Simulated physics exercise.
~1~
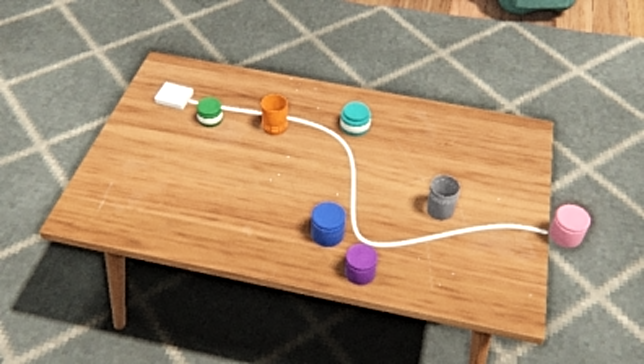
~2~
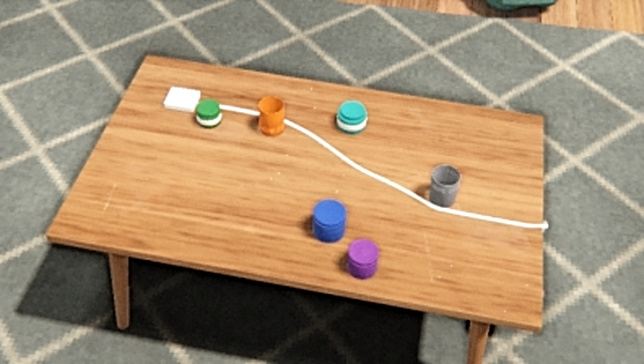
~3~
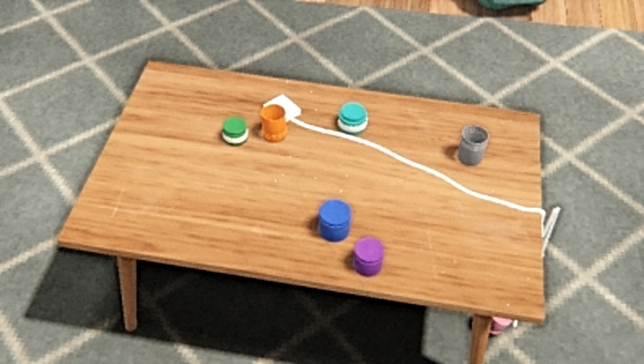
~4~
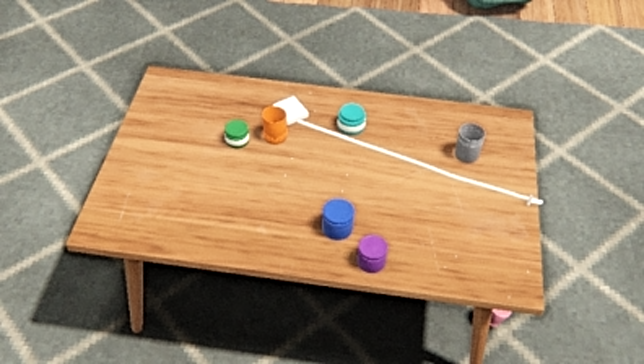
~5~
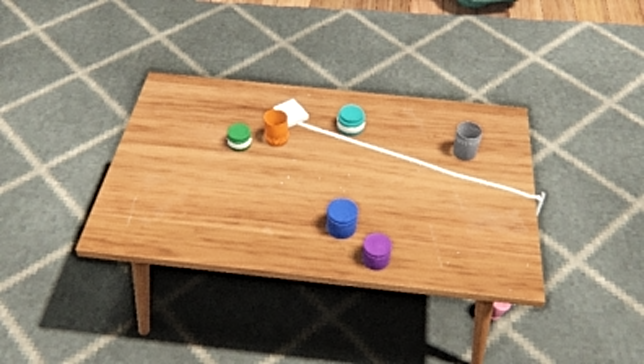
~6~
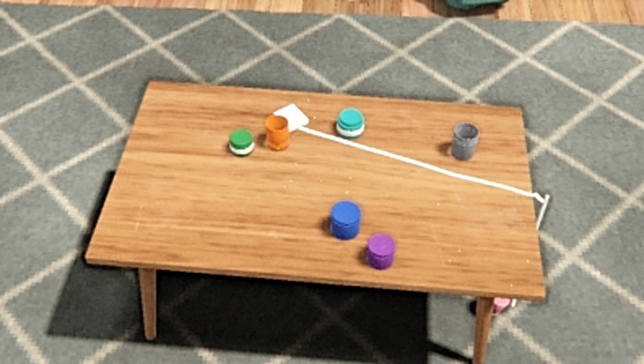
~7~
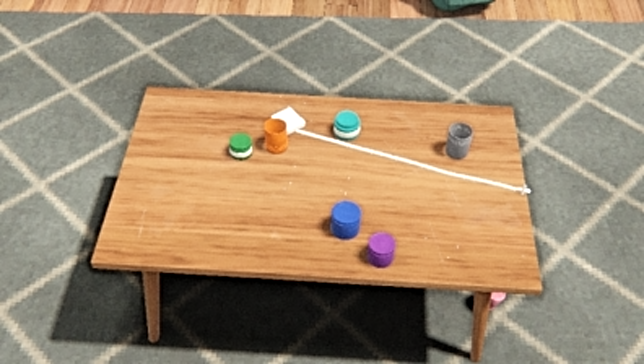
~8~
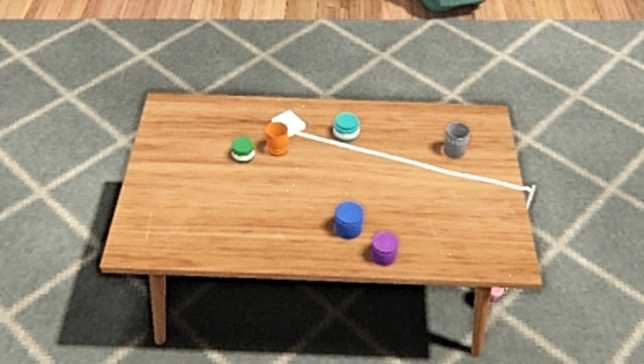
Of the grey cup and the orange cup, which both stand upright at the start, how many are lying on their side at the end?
None of them are. The grey cup is shifted toward the back of the table and the orange cup barely moves, but both are still standing upright.
